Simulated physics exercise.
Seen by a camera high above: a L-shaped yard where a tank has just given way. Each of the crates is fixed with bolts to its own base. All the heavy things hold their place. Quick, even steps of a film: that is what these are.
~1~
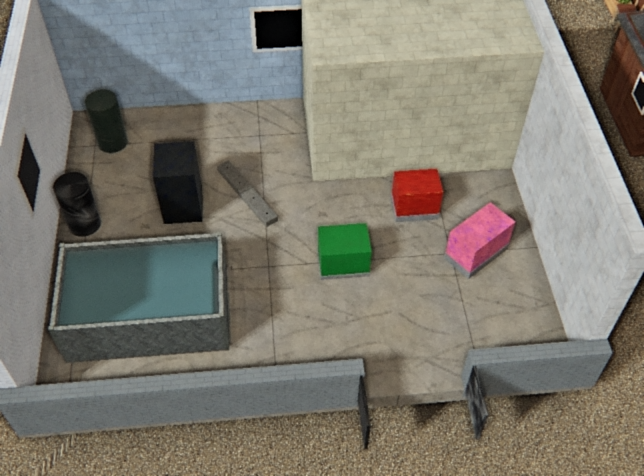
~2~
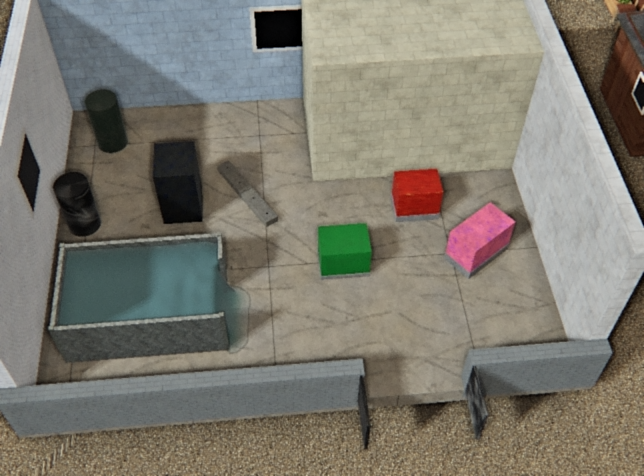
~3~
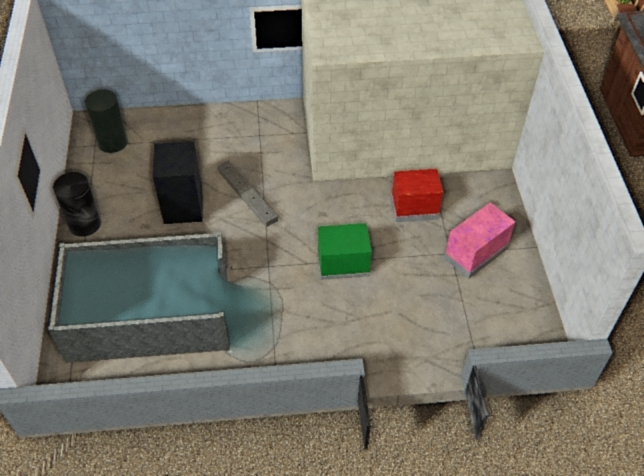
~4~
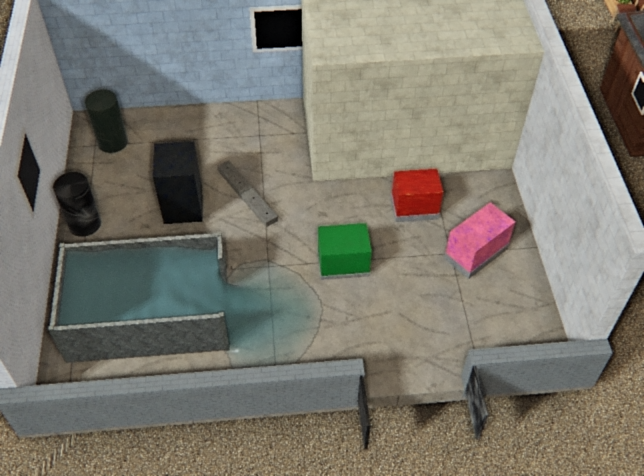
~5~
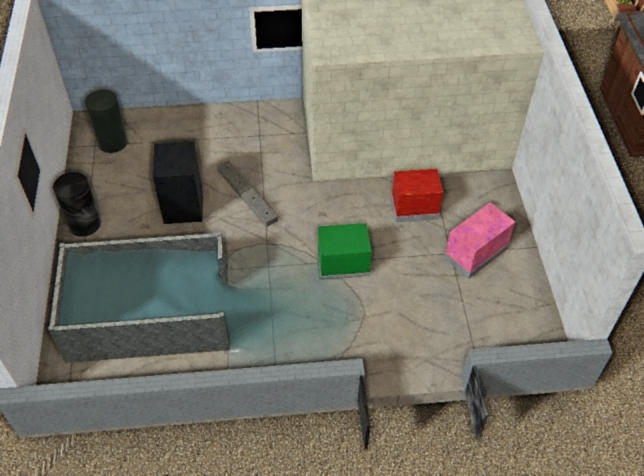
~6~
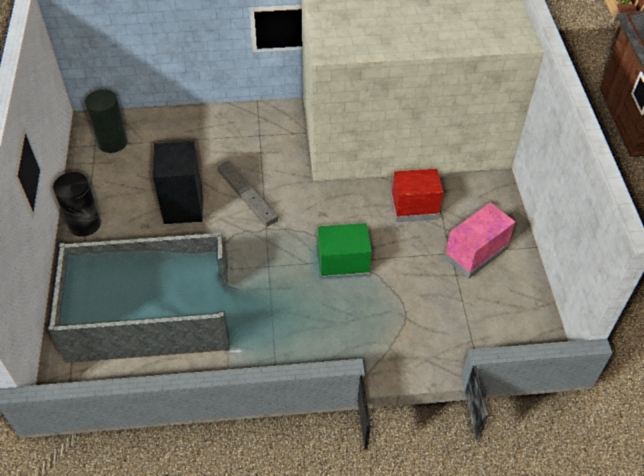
The video shows a walled yard with green, red and pink blocks and a water tank at left; the tank's right side opens, and water pours out, spreading rightward across the paved floor past the green block.
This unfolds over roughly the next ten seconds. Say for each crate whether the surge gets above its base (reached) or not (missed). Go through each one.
Red crate: Reached; green crate: Reached; pink crate: Reached.
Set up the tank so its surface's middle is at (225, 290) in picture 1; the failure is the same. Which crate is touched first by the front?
It is the crate marked green.
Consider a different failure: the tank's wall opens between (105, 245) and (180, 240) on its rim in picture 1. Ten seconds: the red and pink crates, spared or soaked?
Log: Red stays clear; pink stays clear.
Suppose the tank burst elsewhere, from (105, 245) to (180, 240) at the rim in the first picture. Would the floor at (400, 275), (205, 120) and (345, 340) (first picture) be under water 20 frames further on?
Spared, then sodden, then sodden.
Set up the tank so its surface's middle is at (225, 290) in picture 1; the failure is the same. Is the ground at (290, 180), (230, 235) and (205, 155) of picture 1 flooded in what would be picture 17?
As listed: Clear, free of water, free of water.
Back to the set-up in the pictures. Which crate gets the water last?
I'd go with the red crate.
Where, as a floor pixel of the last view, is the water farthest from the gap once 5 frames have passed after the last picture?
Front's tip: Near (562, 324).
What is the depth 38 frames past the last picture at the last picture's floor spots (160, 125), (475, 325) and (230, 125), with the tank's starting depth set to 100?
At the three places, in the order asked: Around 2, 18 and 4 per cent.
A moment on, water covers 35 % of the floor; the red crate not reached, the green crate water round its plinth, the pink crate water round its plinth.
Next, water covers 45 % of the floor; the red crate water round its plinth, the green crate water round its plinth, the pink crate water round its plinth.
Then, water covers 55 % of the floor; the red crate water round its plinth, the green crate water round its plinth, the pink crate water round its plinth.
Later, water covers 65 % of the floor; the red crate water round its plinth, the green crate water round its plinth, the pink crate water round its plinth.
In the end, water covers 90 % of the floor; the red crate was topped, the green crate was topped, the pink crate was topped.
